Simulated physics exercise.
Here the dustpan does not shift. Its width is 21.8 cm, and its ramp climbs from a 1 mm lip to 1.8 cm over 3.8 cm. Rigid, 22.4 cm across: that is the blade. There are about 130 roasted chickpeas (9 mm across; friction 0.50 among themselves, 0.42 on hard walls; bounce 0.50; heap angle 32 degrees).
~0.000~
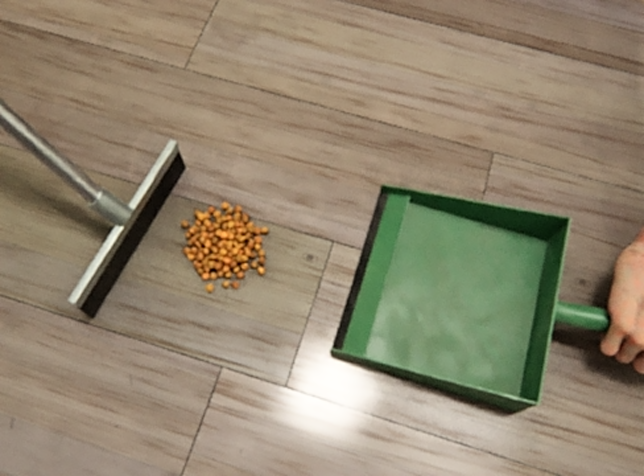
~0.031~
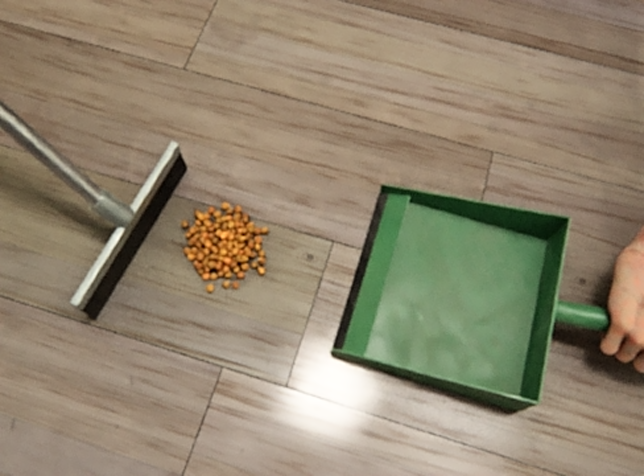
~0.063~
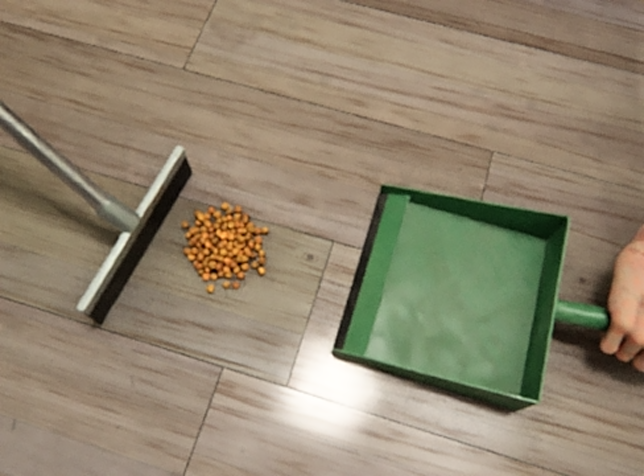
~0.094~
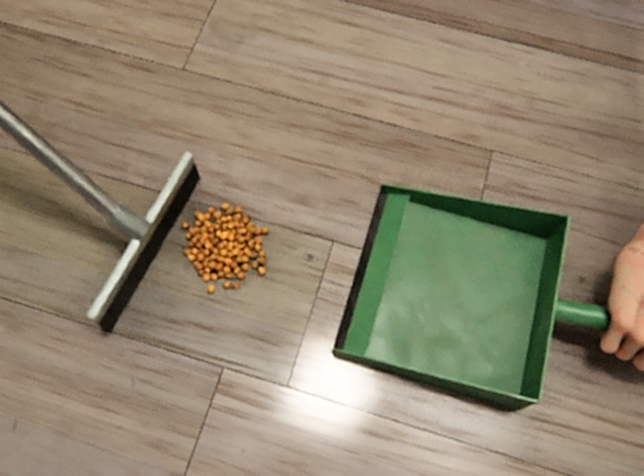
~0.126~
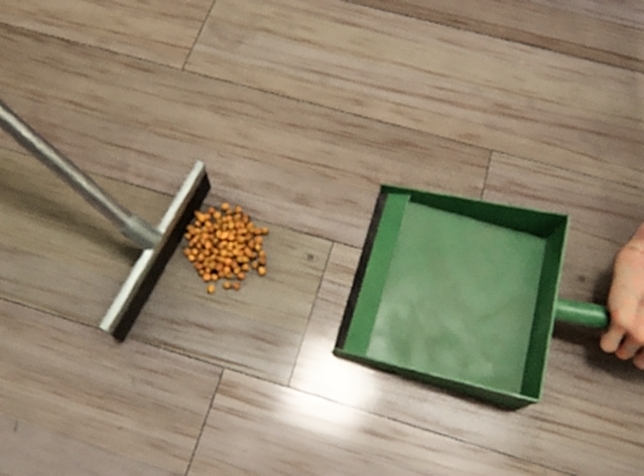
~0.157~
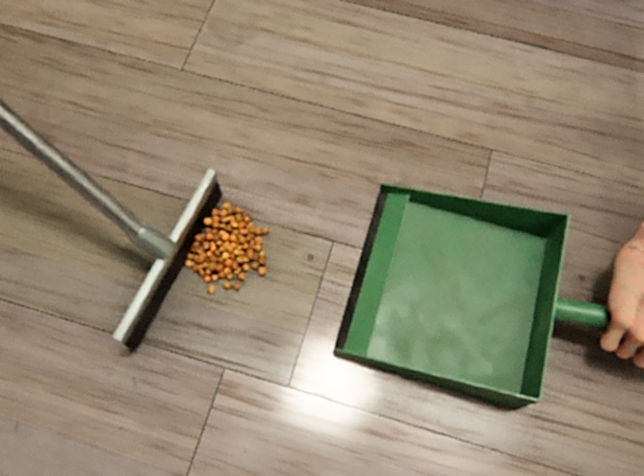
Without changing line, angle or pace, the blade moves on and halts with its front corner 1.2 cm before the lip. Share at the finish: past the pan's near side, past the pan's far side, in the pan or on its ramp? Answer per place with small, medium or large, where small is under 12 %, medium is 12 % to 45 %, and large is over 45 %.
Past the pan's near side medium, past the pan's far side small, in the pan or on its ramp medium.
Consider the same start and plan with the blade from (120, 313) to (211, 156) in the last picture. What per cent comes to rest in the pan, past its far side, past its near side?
The pan gets 25, the far side 0 and the near side 5.
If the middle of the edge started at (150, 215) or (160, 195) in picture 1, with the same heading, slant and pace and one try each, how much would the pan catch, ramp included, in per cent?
The two tries give some 35 % and some 30 %.
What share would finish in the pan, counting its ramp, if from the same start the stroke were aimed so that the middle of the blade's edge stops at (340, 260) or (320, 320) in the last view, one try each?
I'd expect around 20 percent, then around 35 percent.
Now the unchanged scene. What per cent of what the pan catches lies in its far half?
Roughly 0 per cent.
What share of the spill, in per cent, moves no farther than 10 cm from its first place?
10 %.
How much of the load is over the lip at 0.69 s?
30 % so far.
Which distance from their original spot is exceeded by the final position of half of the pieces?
18 cm or thereabouts.
After 0.33 s, middle of the blade 11 cm from the lip; 0 % over the lip, far side 0 %, near side 5 %.
After 0.44 s, middle of the blade 5 cm from the lip; 0 % over the lip, far side 0 %, near side 15 %.
After 0.69 s, middle of the blade 3 cm from the lip; 30 % over the lip, far side 0 %, near side 20 %.
In the end, at 1.0 s, near side 20 %, far side 0 %, pan 30 %, in front of the lip or behind the blade 50 %.
